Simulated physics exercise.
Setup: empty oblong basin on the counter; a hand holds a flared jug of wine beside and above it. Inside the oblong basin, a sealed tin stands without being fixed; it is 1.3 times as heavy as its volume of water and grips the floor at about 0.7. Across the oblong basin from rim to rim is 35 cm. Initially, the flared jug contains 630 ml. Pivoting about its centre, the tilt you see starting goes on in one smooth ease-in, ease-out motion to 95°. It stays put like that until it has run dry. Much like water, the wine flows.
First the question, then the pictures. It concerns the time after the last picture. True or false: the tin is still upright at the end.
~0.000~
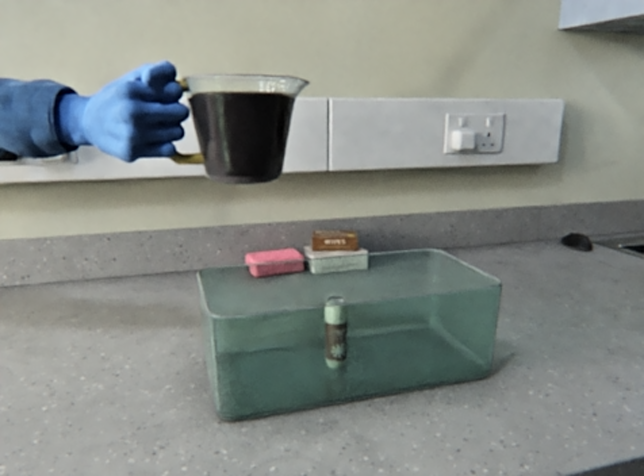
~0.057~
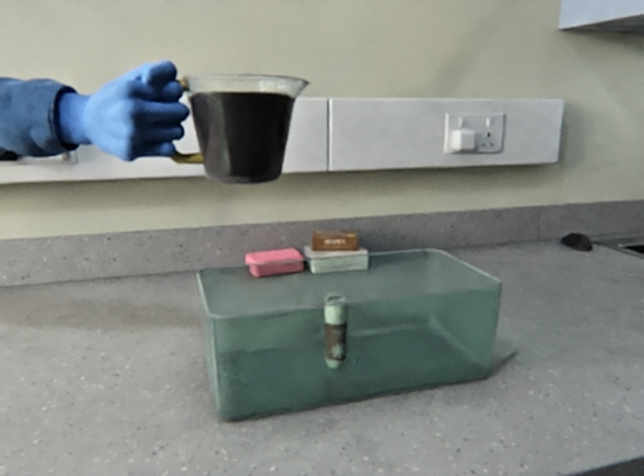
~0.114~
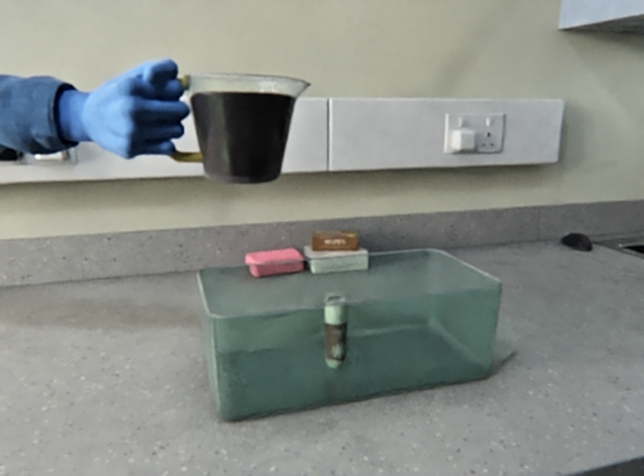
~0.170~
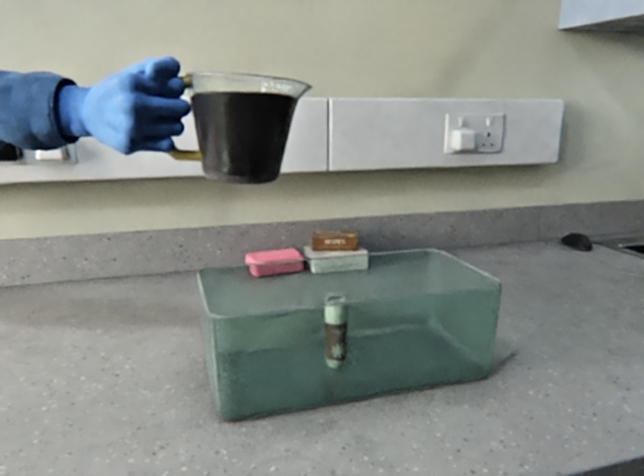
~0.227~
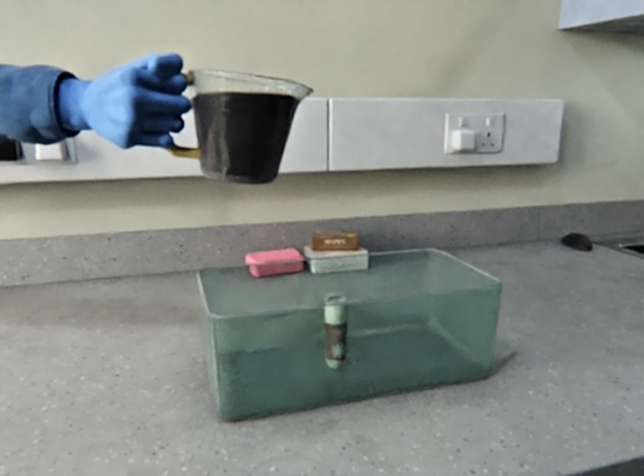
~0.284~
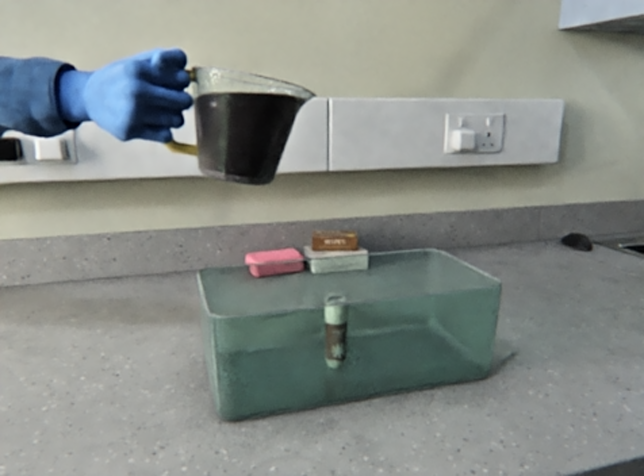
True.
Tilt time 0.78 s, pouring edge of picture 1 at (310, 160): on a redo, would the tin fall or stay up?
It tumbles.
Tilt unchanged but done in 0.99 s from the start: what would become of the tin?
It stays steady, then.
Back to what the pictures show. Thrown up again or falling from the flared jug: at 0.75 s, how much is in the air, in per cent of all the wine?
About 20 per cent.
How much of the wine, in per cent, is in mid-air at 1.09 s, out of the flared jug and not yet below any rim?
Some 22 % is up in the air.
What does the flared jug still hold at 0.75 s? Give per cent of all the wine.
Portion remaining: Approx. 74 per cent.
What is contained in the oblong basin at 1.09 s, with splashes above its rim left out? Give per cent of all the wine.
Near 56 per cent of the total.
After 0.75 s the tilt is 57° and 74 per cent is still to pour; the tin stands where it began.
After 1.09 s the tilt is 87° and 22 per cent is still to pour; the tin stands where it began.
After 1.44 s the tilt is 95° and 1 per cent is still to pour; the tin stands where it began.
After 1.83 s the tilt is 95° and 0 per cent is still to pour; the tin stands where it began.
In the end the tin stands where it began.
